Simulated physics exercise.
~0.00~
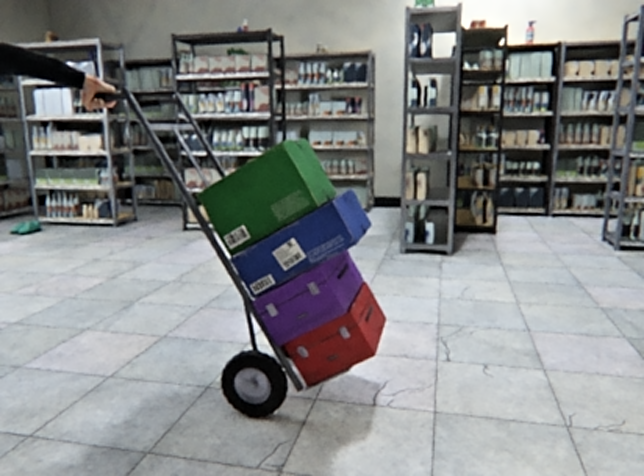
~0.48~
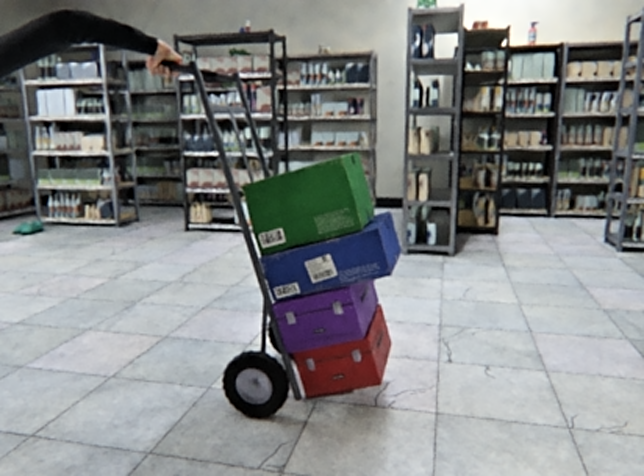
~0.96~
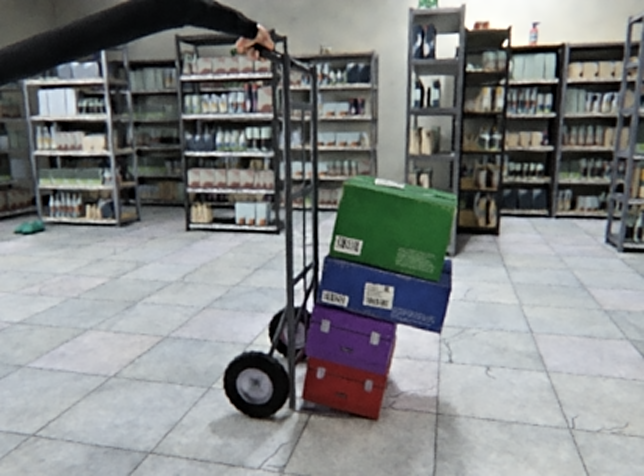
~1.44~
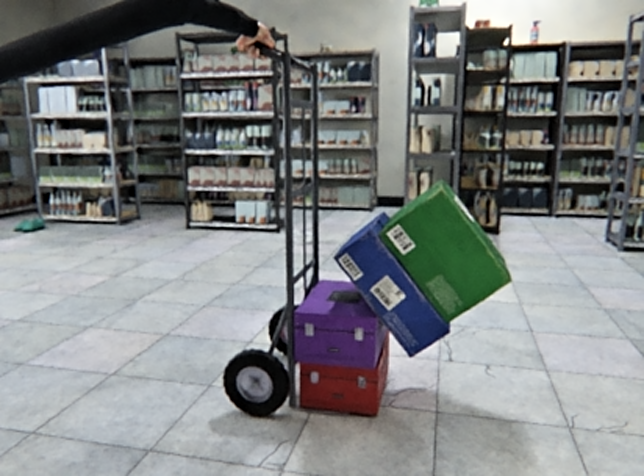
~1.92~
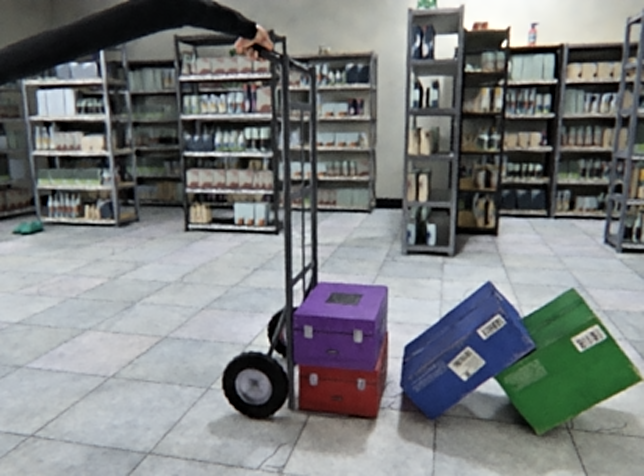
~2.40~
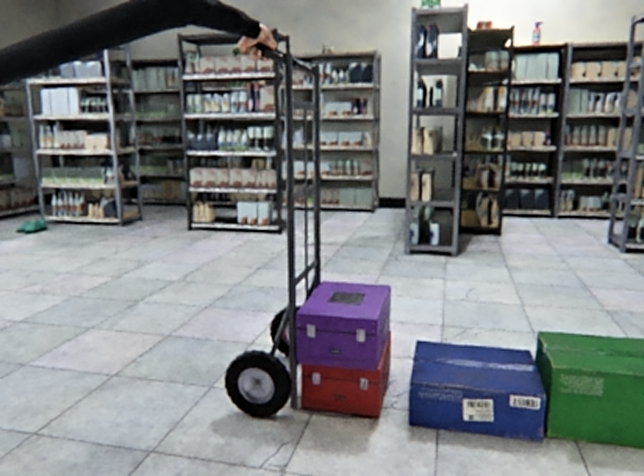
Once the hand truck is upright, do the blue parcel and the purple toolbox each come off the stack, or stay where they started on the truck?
They end differently. The blue parcel tumbles off to the floor on the right, while the purple toolbox stays in place on top of the red one.
A hand truck stacked with green and blue parcels above purple and red toolboxes is swung upright by an outstretched arm; the two parcels tip forward and tumble to the floor on the right, ending side by side, while the toolboxes remain stacked at the truck.
